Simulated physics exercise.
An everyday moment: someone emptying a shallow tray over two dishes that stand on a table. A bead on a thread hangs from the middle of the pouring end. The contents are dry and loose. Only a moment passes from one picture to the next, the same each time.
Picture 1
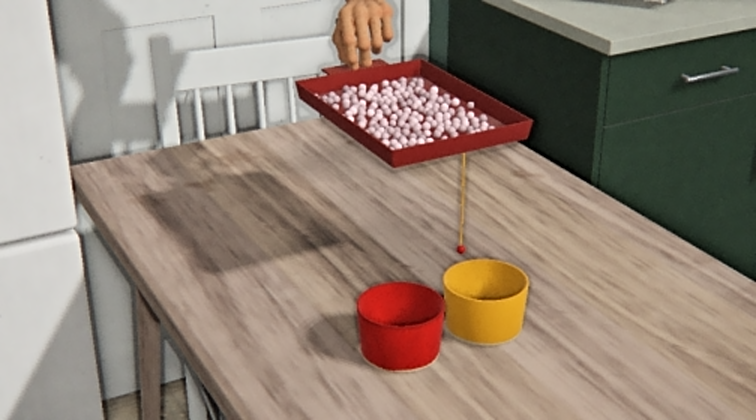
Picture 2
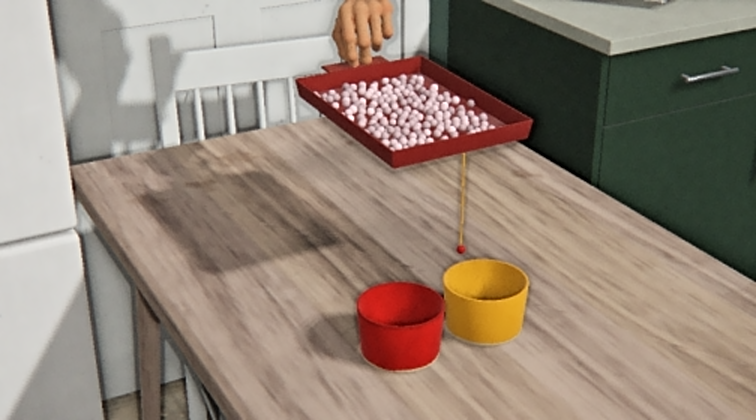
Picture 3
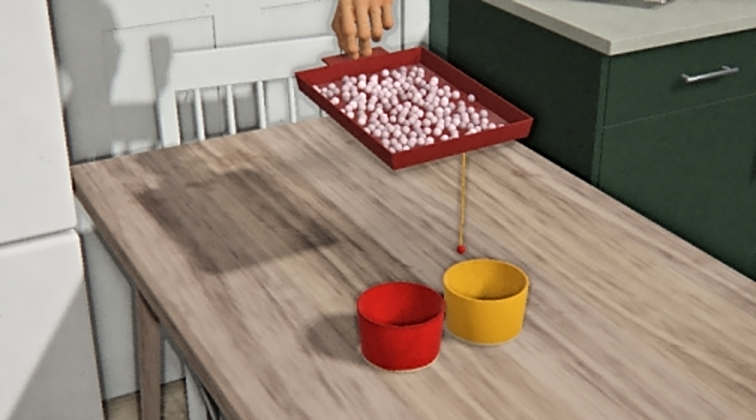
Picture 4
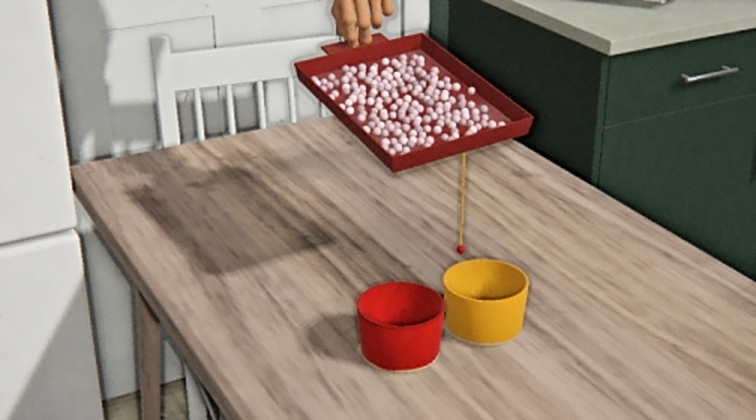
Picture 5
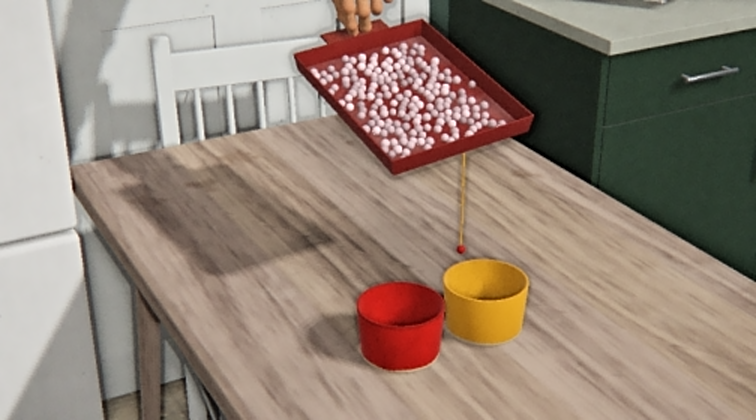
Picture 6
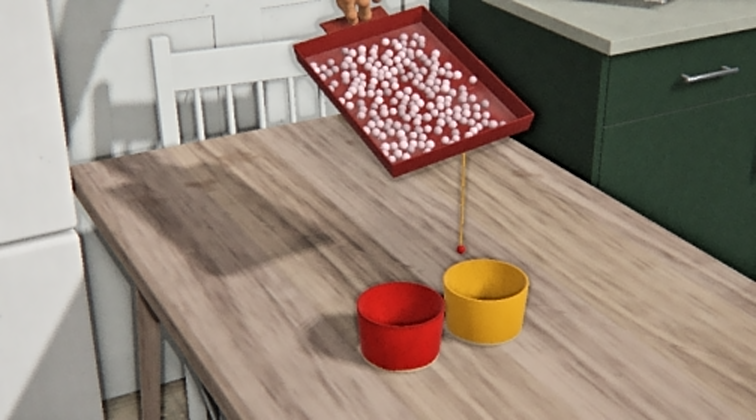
A hand at the top grips a shallow dark red tray of small pinkish-white sugar pearls above a pale wooden kitchen table, seen from a fixed, raised viewpoint. A red dish stands left of a yellow one beneath a red bead on a thread, with a white chair and green cabinets behind. The tray gradually tilts, its pouring end dipping slightly leftward, as the pearls spread and shift down towards that end.
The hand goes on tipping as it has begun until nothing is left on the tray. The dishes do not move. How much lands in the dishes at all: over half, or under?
Together they catch more than half.
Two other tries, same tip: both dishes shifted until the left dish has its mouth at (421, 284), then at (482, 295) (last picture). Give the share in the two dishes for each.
In turn 80 and 0 in a hundred.
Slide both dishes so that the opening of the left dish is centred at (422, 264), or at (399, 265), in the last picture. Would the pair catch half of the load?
One: Below a half. Two: The smaller part.
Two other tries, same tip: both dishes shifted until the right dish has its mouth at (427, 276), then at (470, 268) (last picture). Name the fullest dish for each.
At the first place the right one, at the second the left-hand dish.
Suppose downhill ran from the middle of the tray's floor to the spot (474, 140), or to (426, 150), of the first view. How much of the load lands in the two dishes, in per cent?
About 20 and 80 per cent.
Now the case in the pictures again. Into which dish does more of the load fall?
It is left.
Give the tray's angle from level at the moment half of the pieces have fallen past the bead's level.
At some 100 degrees.
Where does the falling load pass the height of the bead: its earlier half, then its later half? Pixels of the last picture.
The first part at (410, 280); the rest at (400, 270).
Just after the last frame, tray tipped steeply; almost all on the tray; about a tenth in the air.
A moment on, tray tipped past a quarter turn; about a tenth on the tray; roughly two thirds in the left dish; just a few in the right dish; about a tenth outside both; roughly a quarter in the air.
Further on, tray tipped past a quarter turn; roughly two thirds in the left dish; just a few in the right dish; roughly a quarter outside both.
When it is over, tray tipped past a quarter turn; roughly two thirds in the left dish; just a few in the right dish; roughly a quarter outside both.
